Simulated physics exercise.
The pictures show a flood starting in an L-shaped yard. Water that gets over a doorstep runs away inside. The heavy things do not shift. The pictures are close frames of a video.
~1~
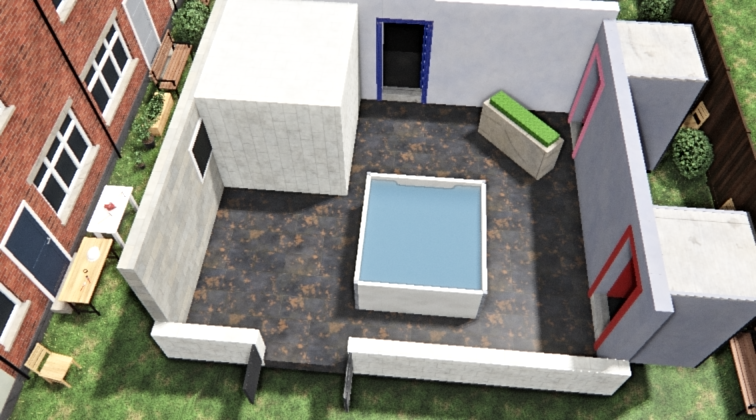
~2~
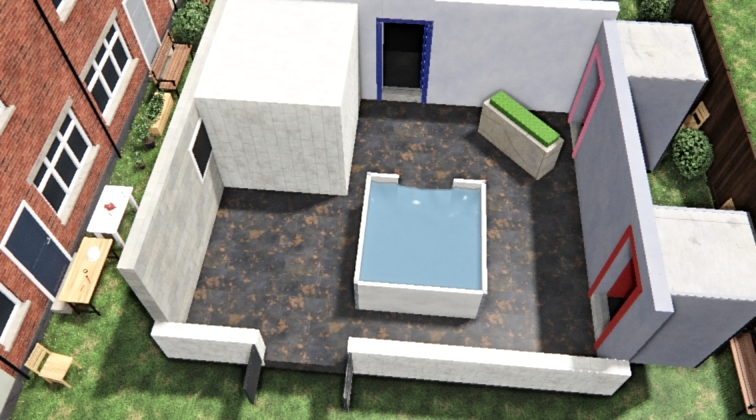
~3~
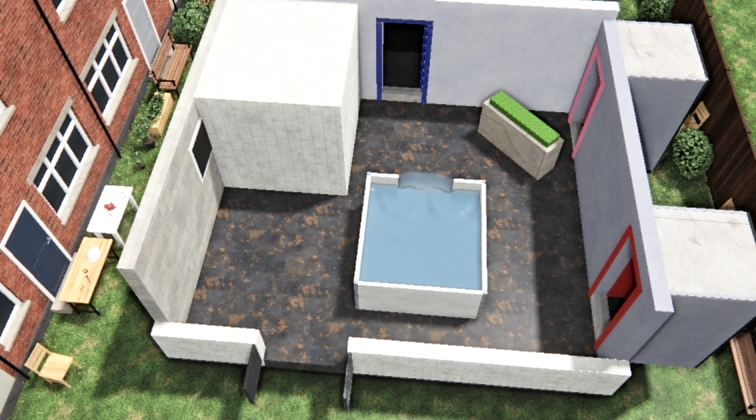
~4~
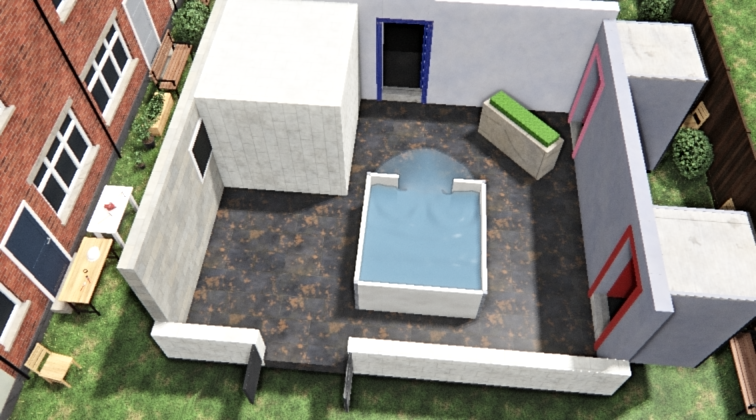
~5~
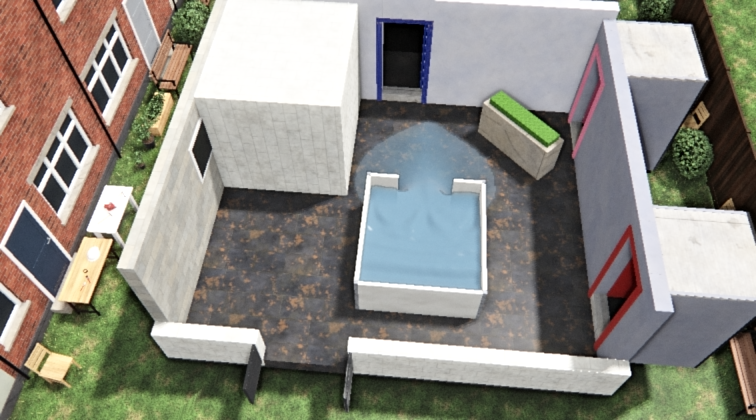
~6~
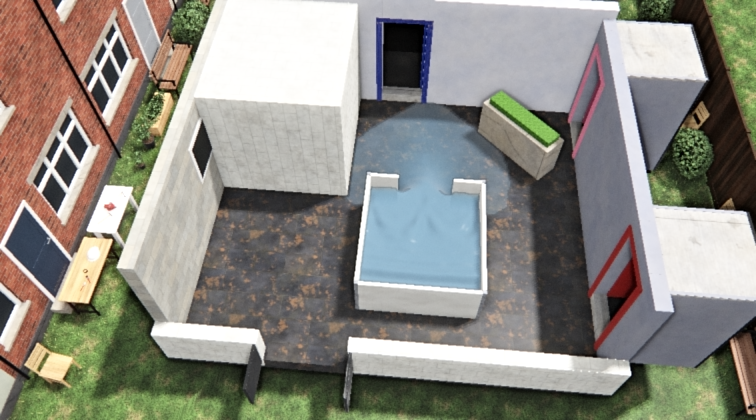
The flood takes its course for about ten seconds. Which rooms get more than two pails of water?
The red door admits no more than that; the pink door lets in a lot; the blue door lets in a lot.
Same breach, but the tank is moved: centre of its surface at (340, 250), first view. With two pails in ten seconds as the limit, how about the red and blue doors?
One by one: Red door stays under, blue door passes that mark.
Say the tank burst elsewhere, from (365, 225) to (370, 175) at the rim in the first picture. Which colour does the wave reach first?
First comes the blue one.
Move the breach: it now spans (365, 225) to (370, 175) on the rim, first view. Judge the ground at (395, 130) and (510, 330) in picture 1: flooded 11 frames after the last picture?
In turn: Flooded, clear.
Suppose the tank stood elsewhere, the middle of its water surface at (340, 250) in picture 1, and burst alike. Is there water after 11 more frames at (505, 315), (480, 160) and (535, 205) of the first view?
As listed: Free of water, flooded, clear.
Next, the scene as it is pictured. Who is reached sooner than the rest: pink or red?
The one in pink.
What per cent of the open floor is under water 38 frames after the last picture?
Some 75 per cent.
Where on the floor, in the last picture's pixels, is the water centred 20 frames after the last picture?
Around (436, 195).
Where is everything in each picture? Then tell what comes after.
The open tank at (423, 232) is whole and still, in the first picture.
The front is at a hidden place, out from the gap on the open tank's far side, in the second picture.
The front is at (410, 174), out from the gap on the open tank's far side, in the third picture.
The front is at (434, 151), out from the gap on the open tank's far side, in the fourth picture.
Water pours out on the open tank's far side and has run to (433, 124), in the fifth picture.
Water pours out on the open tank's far side and has run to (421, 103), in the sixth picture.
A moment on, water covers 25 % of the floor; the red door not reached, the pink door not reached, the blue door over two buckets in.
Next, water covers 35 % of the floor; the red door not reached, the pink door under two buckets in, the blue door far over two buckets in.
Then, water covers 50 % of the floor; the red door not reached, the pink door far over two buckets in, the blue door far over two buckets in.
Later, water covers 75 % of the floor; the red door wet at the sill, nothing in, the pink door far over two buckets in, the blue door far over two buckets in.
In the end, water covers 90 % of the floor; the red door wet at the sill, nothing in, the pink door far over two buckets in, the blue door far over two buckets in.
